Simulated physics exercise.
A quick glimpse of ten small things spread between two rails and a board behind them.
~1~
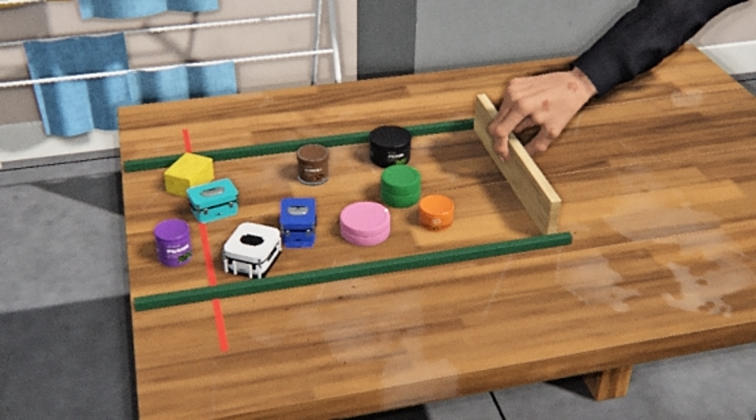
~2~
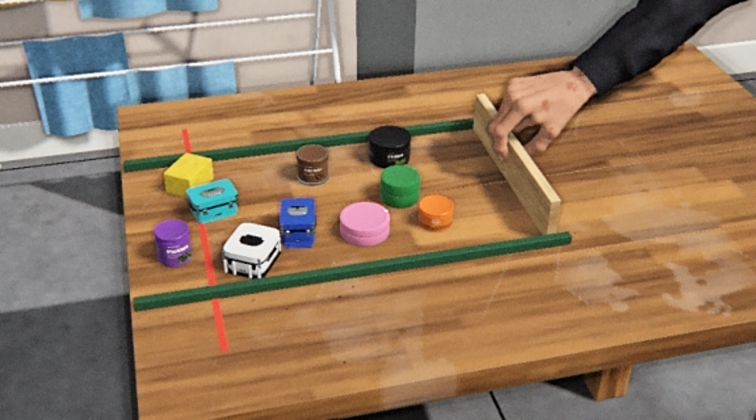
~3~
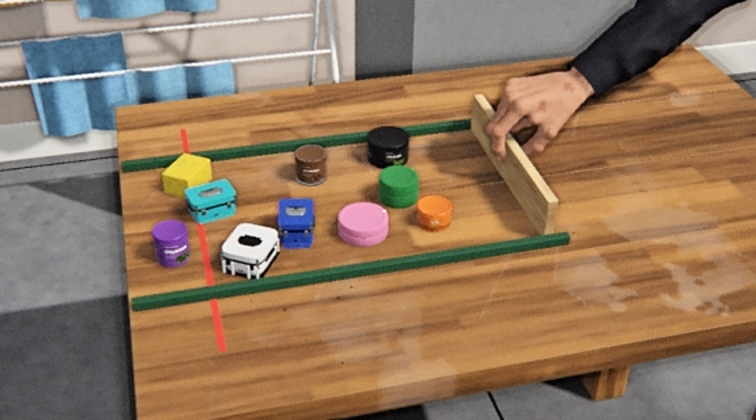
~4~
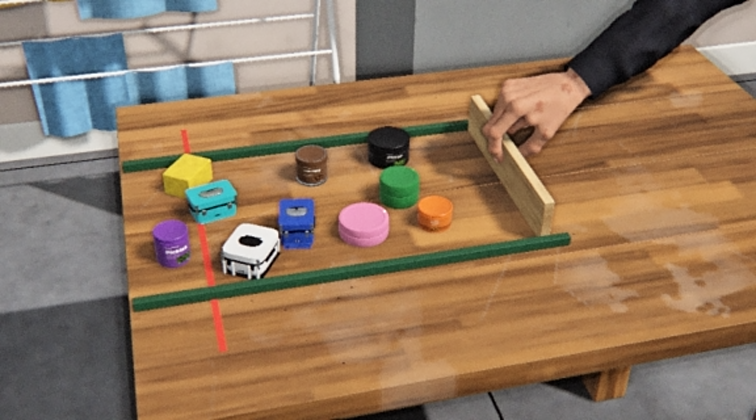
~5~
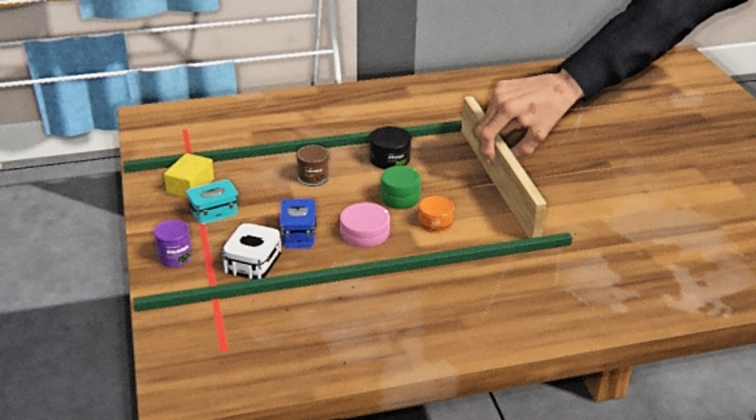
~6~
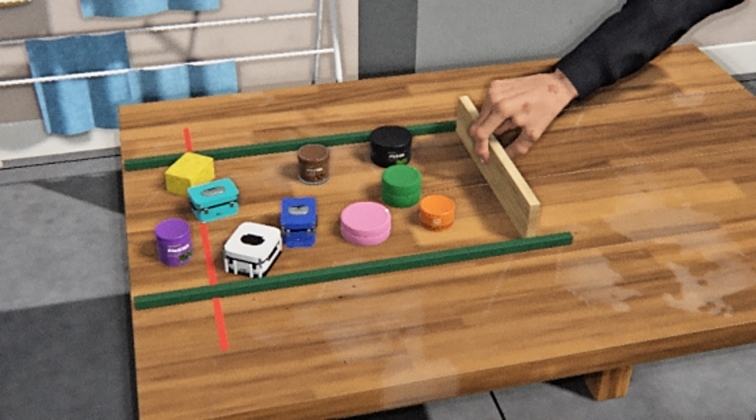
A hand in a dark sleeve slides a wooden board slightly leftward between two green rails on a wooden table, seen from above at an angle by a nearly still camera. Yellow, turquoise, purple, white and blue items sit at left near a red line, with brown, black, green, pink and orange round containers toward the board. The board shifts slowly, while the ten objects stay in place.
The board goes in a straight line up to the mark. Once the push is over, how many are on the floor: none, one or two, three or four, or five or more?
On the floor: One or two.
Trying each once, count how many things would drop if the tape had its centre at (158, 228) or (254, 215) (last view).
The first try gives 5, the second gives 0.
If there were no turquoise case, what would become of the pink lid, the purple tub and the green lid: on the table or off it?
The pink lid remains - the purple tub ends up below - the green lid remains.
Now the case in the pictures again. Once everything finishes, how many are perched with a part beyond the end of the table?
The number overhanging is 3.
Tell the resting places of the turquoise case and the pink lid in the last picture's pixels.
Looks like one lands around (137, 210), and the other around (149, 277).
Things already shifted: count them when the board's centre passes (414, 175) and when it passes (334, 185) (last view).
One spot: 3. Other spot: 7.
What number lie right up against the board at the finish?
The count is 5.
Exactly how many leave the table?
2, precisely.
Early on, none off yet; purple tub at rest near (174, 242); yellow block at rest near (190, 175); turquoise case at rest near (214, 202).
A while later, none off yet; purple tub moving near (169, 242); yellow block at rest near (190, 175); turquoise case at rest near (214, 202).
Finally, the number that fall off is one or two; lost, white case and purple tub.
